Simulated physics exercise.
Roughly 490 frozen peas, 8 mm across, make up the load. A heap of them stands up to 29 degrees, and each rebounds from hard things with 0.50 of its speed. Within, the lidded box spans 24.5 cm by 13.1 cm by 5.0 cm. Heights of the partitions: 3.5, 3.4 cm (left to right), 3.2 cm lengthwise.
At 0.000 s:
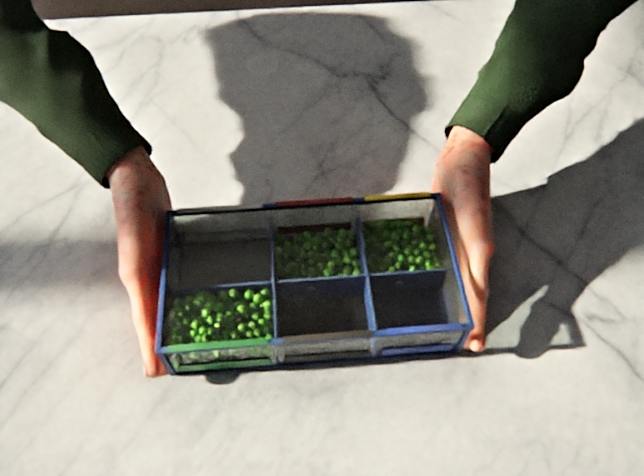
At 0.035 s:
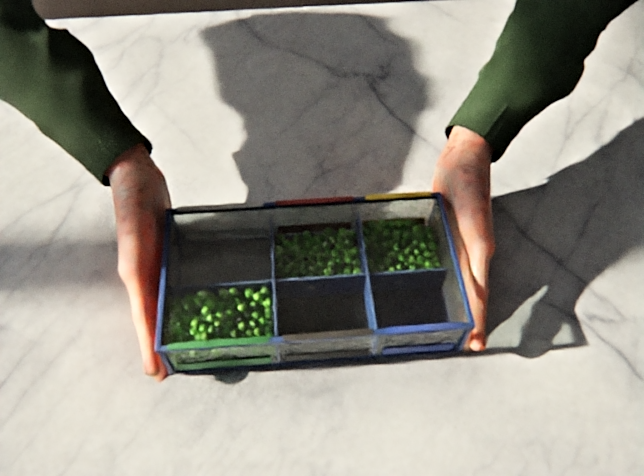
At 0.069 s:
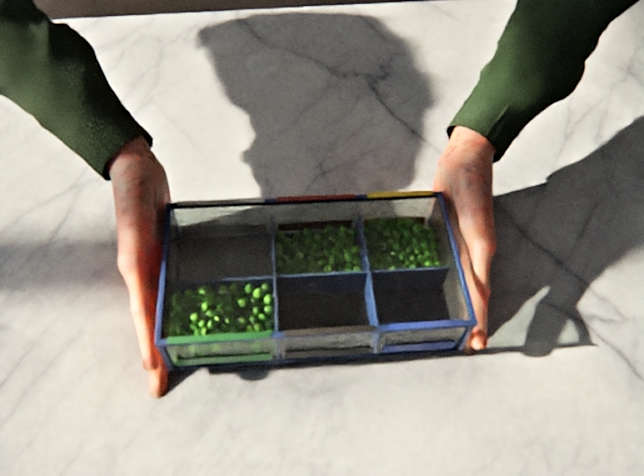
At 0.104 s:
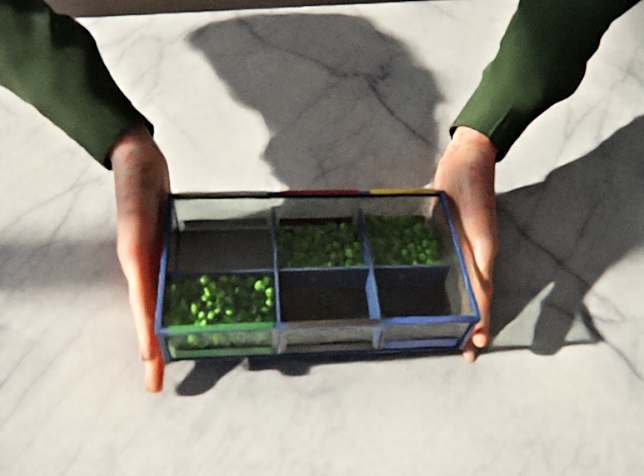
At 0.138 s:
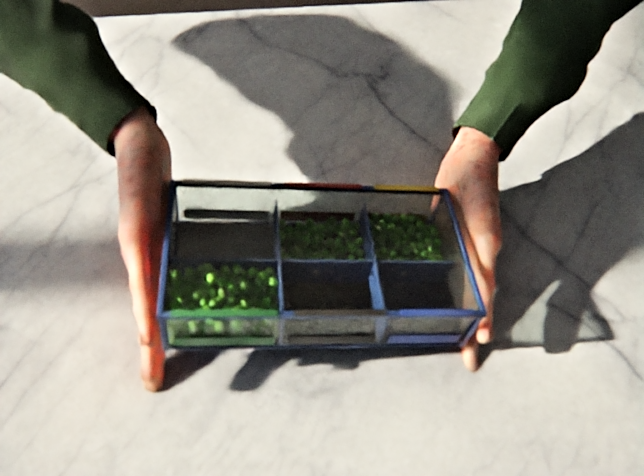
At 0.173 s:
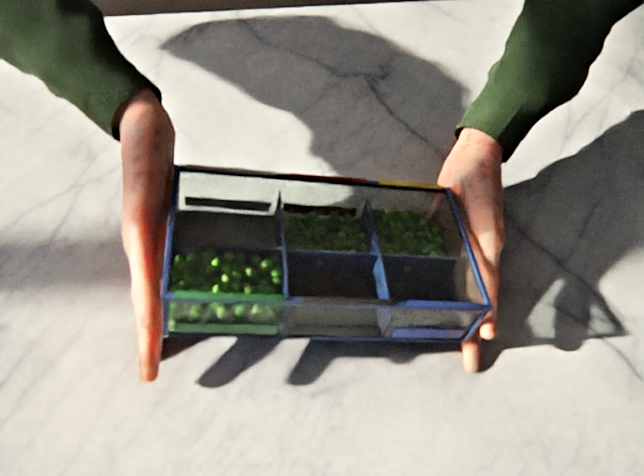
The footage shows two hands in dark green sleeves holding a clear, divided box of green peas above a marble surface, first almost level, then lifting its front and tilting it toward the back right while the peas stay in three compartments.
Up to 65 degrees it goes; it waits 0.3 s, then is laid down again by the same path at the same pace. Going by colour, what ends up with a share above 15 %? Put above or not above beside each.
Red: Holds a share past the limit. Blue: Holds a share within the limit. Green: Holds a share past the limit. Yellow: Holds a share past the limit. White: Holds a share within the limit. Black: Holds a share within the limit.
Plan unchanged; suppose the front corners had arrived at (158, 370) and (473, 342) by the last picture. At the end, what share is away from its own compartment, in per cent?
I'd put it at about 10 per cent.
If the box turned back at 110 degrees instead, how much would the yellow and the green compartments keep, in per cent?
Yellow 40 %; green 30 %.
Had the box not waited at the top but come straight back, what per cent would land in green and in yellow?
Then, in per cent: Green 40; yellow 35.
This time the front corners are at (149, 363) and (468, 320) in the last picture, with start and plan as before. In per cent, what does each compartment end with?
Each compartment ends with this per cent: Red 20, blue 0, green 50, yellow 25, white 0 and black 5.
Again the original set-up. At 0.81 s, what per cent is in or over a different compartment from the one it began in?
Some 5 per cent.
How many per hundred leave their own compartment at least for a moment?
The share is close to 5 percent.
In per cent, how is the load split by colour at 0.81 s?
Red 25 %, blue 0 %, green 40 %, yellow 35 %, white 0 %, black 0 %.
After 0.81 s, tilt 65 degrees; red 25 %, green 40 %, yellow 35 %.
After 1.24 s, tilt 37 degrees; red 20 %, green 40 %, yellow 35 %.
After 1.75 s, tilt 0 degrees; red 20 %, green 40 %, yellow 35 %.
At rest (2.1 s), red 20 %, blue 0 %, green 40 %, yellow 35 %, white 0 %, black 0 %.
